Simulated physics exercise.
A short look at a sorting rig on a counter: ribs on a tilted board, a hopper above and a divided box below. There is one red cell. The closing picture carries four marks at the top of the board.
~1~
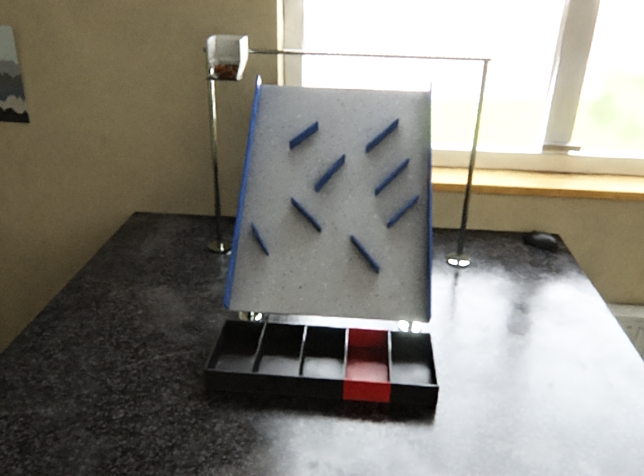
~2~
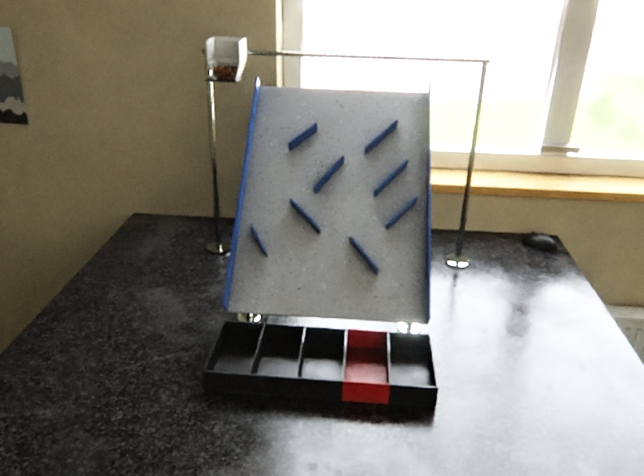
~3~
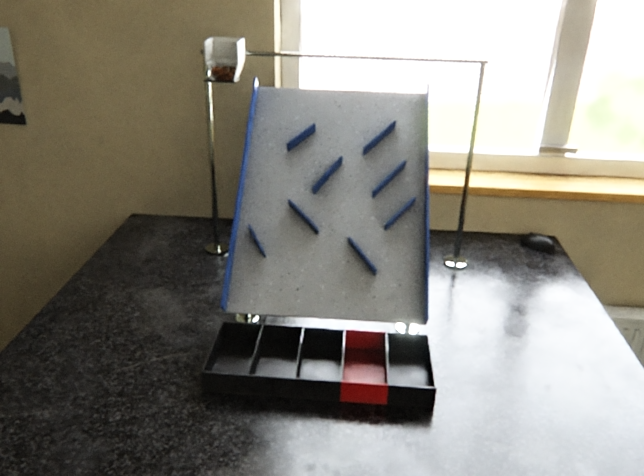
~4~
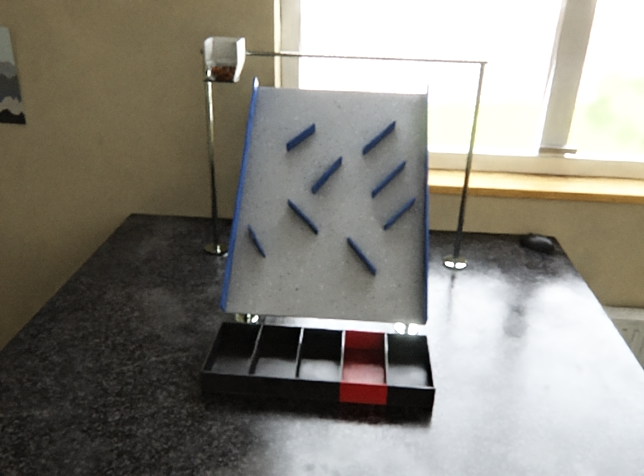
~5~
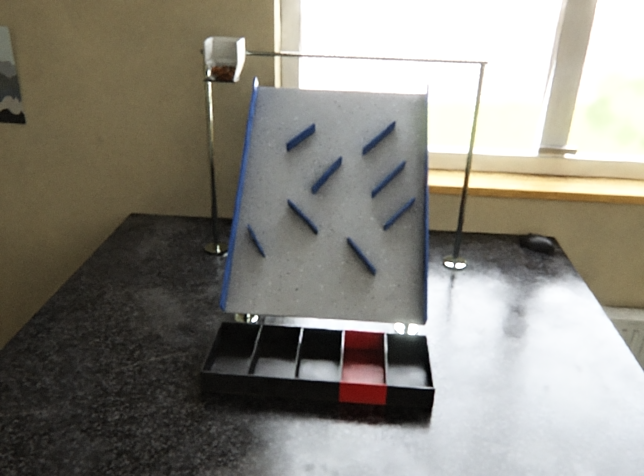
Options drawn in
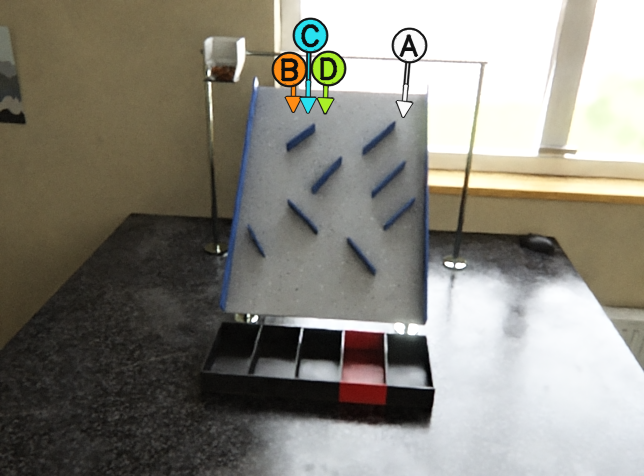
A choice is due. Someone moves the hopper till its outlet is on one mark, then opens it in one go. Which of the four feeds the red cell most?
Use mark D.
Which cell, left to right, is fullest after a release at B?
The first.
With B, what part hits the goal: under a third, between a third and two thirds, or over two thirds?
It is under a third.
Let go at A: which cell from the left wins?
The fifth from the left.
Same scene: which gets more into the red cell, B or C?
That is mark C.
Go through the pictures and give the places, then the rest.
In the first picture, hopper at (227, 71), cereal balls, door shut.
In the second picture, ribs (288, 143) to (316, 123), (366, 148) to (397, 120), (315, 187) to (344, 155).
In the third picture, ribs (373, 192) to (406, 160), (289, 199) to (318, 229), (386, 224) to (415, 197).
In the fourth picture, ribs (248, 224) to (263, 252), (349, 237) to (376, 271).
In the fifth picture, red cell at (363, 392), number 4 of 5 from the left.
On the marked copy, mark A meets the board at (403, 111); mark B meets the board at (293, 106); mark C meets the board at (307, 107); mark D meets the board at (325, 107).
For mark A, a small part in the red cell, most in other cells, a stray few outside the box.
For mark B, a stray few in the red cell, nearly all in other cells.
For mark C, about a quarter in the red cell, most in other cells.
For mark D, about a third in the red cell, about two thirds in other cells.
